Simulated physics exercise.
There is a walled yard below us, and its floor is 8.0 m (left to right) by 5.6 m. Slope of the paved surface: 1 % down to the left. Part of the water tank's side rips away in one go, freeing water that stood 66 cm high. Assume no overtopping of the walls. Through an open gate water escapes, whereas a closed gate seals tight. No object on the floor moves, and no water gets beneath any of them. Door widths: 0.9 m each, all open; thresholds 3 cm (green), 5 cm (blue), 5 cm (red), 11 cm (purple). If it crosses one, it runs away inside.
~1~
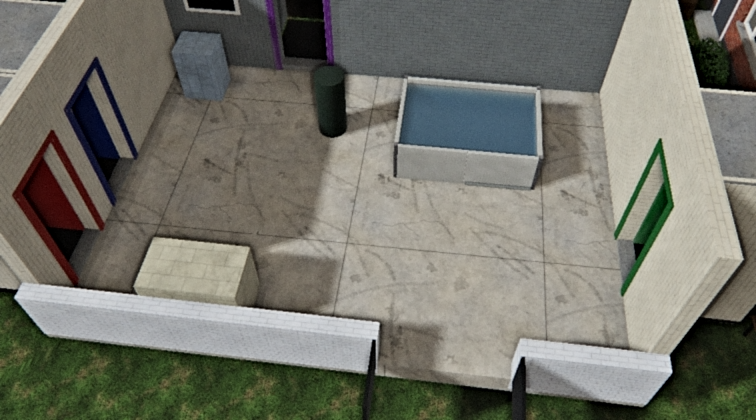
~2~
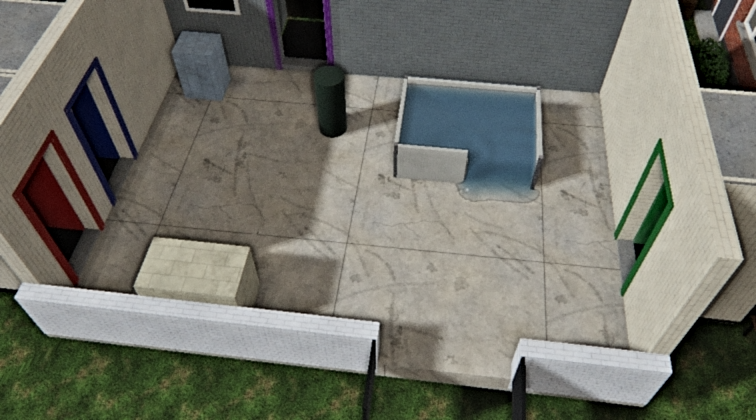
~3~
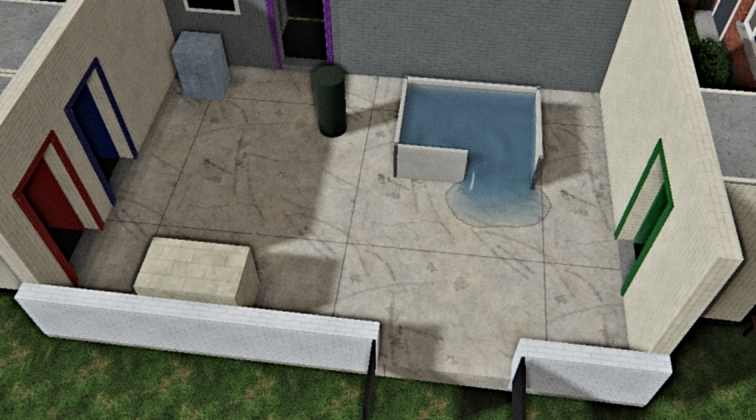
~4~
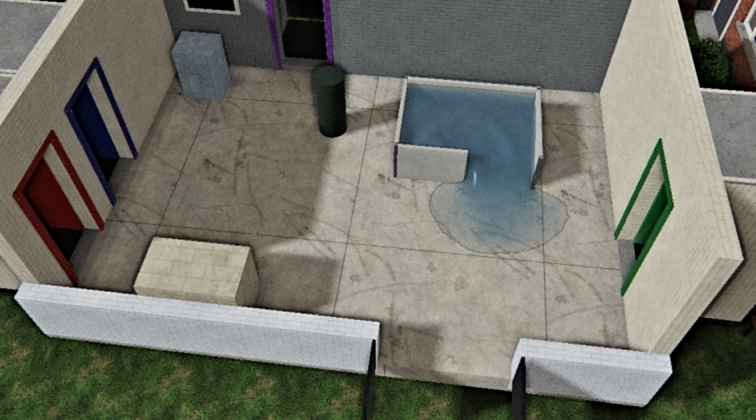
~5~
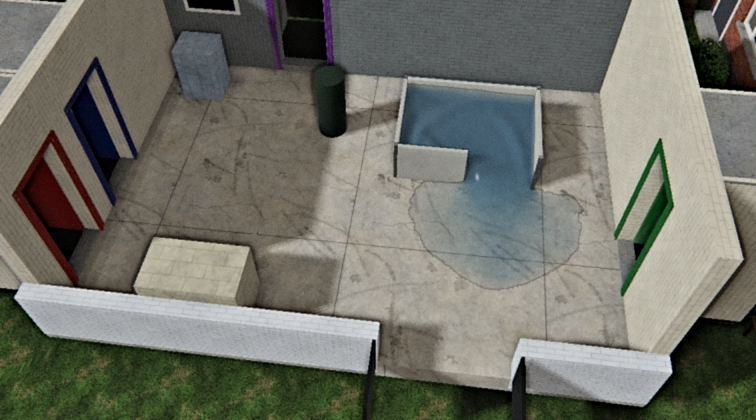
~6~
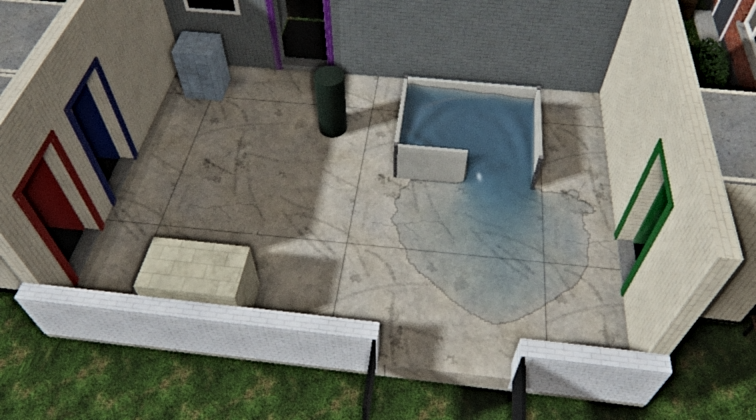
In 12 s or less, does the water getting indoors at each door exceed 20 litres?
Green door: Exceeds it; blue door: Does not exceed it; red door: Does not exceed it; purple door: Does not exceed it.
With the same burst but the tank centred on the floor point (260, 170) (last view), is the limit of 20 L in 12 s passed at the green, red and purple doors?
Green: Beyond limit; red: Beyond limit; purple: Within limit.
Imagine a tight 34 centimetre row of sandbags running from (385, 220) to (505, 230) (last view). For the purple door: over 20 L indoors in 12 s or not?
Next, purple ends up on the low side.
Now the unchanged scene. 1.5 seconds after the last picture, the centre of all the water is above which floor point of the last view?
I'd put it close to (485, 198).
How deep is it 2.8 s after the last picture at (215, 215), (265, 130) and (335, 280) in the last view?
About 0, 0 and 1 cm respectively.
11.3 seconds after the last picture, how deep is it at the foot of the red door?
Close to 1.0 cm of depth.
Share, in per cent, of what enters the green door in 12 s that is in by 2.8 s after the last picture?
I'd say close to 40 percent.
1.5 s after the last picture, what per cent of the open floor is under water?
Covered: Roughly 30 %.
Then, 0.7 s after the last picture water covers 25 % of the floor and is deepest (36 cm) near (507, 189); green door 4 cm at the sill, 0 L in, blue door not reached, red door not reached, purple door not reached.
Then, 1.5 s after the last picture water covers 30 % of the floor and is deepest (36 cm) near (628, 375); green door 3 cm at the sill, 38 L in, blue door not reached, red door not reached, purple door not reached.
Then, 2.8 s after the last picture water covers 30 % of the floor and is deepest (20 cm) near (531, 296); green door 11 cm at the sill, 85 L in, blue door not reached, red door not reached, purple door not reached.
Then, 6.3 s after the last picture water covers 45 % of the floor and is deepest (15 cm) near (259, 334); green door 7 cm at the sill, 180 L in, blue door not reached, red door not reached, purple door not reached.
Then, 11.3 s after the last picture water covers 80 % of the floor and is deepest (8 cm) near (259, 334); green door 3 cm at the sill, 201 L in, blue door 3 cm at the sill, 0 L in, red door 1 cm at the sill, 0 L in, purple door 3 cm at the sill, 0 L in.
